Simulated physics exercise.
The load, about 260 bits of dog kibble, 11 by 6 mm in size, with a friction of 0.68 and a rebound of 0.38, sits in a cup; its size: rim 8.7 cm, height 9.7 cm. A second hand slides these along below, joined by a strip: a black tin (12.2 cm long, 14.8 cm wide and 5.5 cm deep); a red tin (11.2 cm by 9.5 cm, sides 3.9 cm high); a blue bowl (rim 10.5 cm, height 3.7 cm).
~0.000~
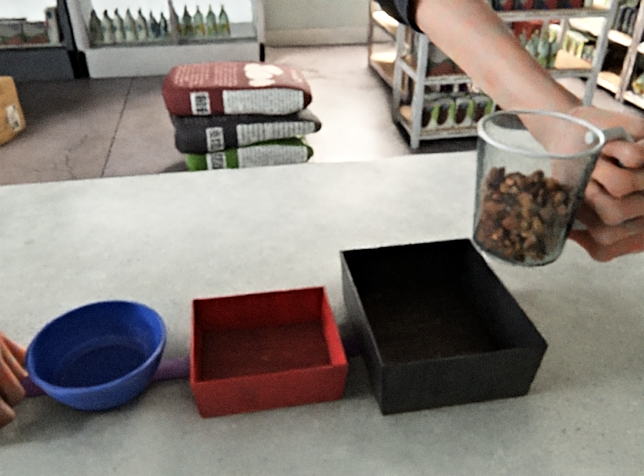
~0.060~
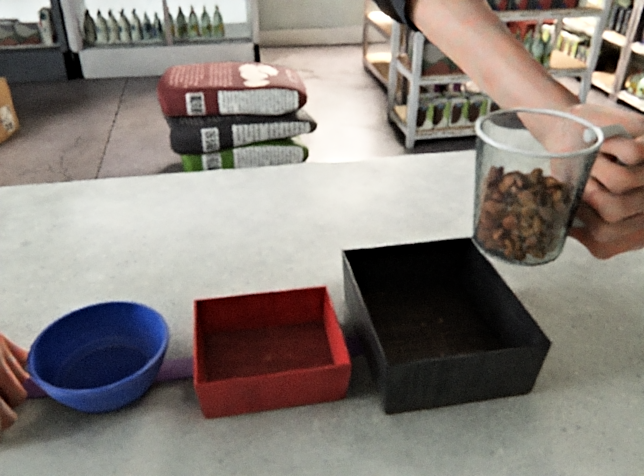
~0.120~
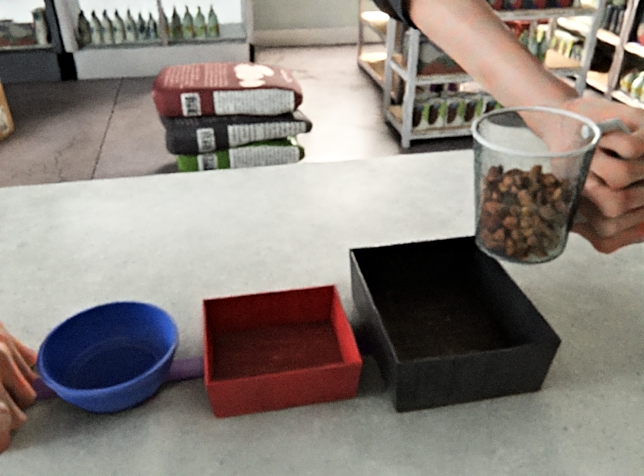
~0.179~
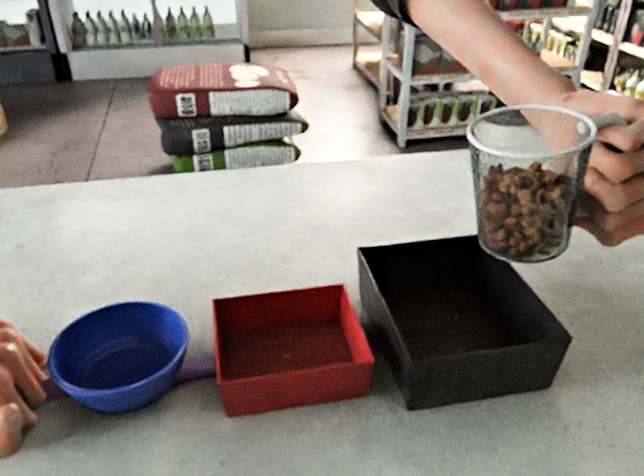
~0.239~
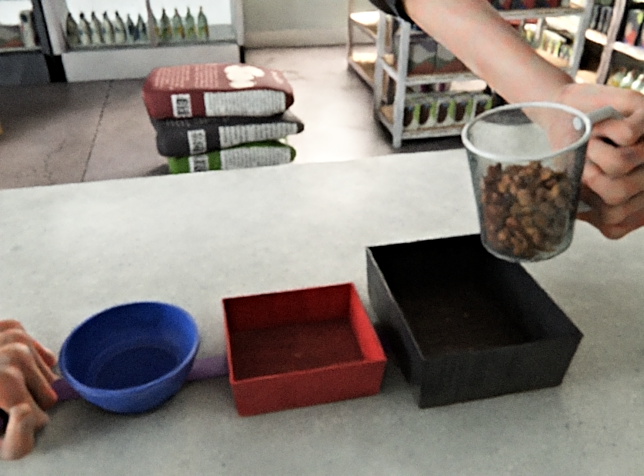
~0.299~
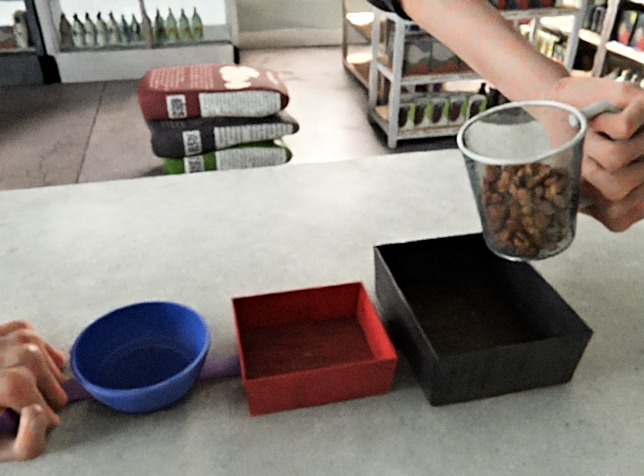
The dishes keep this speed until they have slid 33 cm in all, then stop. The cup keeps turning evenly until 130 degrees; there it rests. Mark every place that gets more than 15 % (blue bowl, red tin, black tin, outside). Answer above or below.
Blue bowl above, red tin below, black tin below, outside below.
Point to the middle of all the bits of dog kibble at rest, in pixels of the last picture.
Around (469, 314).
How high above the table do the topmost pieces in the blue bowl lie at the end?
Roughly 4.5 cm.
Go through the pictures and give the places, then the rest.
The first frame shows cup at (531, 174); tilt 0 degrees; dishes slid 0.0 cm; lip at (485, 136); top of the load at (515, 181); black tin at (433, 292); red tin at (265, 330); blue bowl at (98, 341).
The second frame shows cup at (530, 173); tilt 1 degrees; dishes slid 0.3 cm; lip at (483, 136); top of the load at (515, 180).
The third frame shows cup at (529, 174); tilt 4 degrees; dishes slid 1.1 cm; low side left; lip at (480, 138); top of the load at (491, 180).
The fourth frame shows cup at (527, 175); tilt 8 degrees; dishes slid 2.0 cm; low side left; lip at (475, 142); top of the load at (506, 179).
The fifth frame shows cup at (526, 177); tilt 12 degrees; dishes slid 2.9 cm; low side left; lip at (470, 146); top of the load at (542, 178).
The sixth frame shows cup at (524, 178); tilt 16 degrees; dishes slid 3.8 cm; low side left; lip at (466, 150); top of the load at (547, 176); black tin at (472, 284); red tin at (309, 326); blue bowl at (141, 342). It turns about 65 degrees a second.
After 1.00 s, tilt 63 degrees; cup 100 %; middle of all pieces on or above the table near (544, 196).
Then, at 1.58 s, tilt 103 degrees; cup 95 %; middle of all pieces on or above the table near (535, 197).
After 2.12 s, tilt 130 degrees; blue bowl 95 %; middle of all pieces on or above the table near (457, 312).
Then, at 2.63 s, tilt 130 degrees; blue bowl 95 %; middle of all pieces on or above the table near (471, 313).
At rest (2.8 s), red tin 0 %, black tin 0 %, outside 0 %, cup 0 %, blue bowl 95 %.
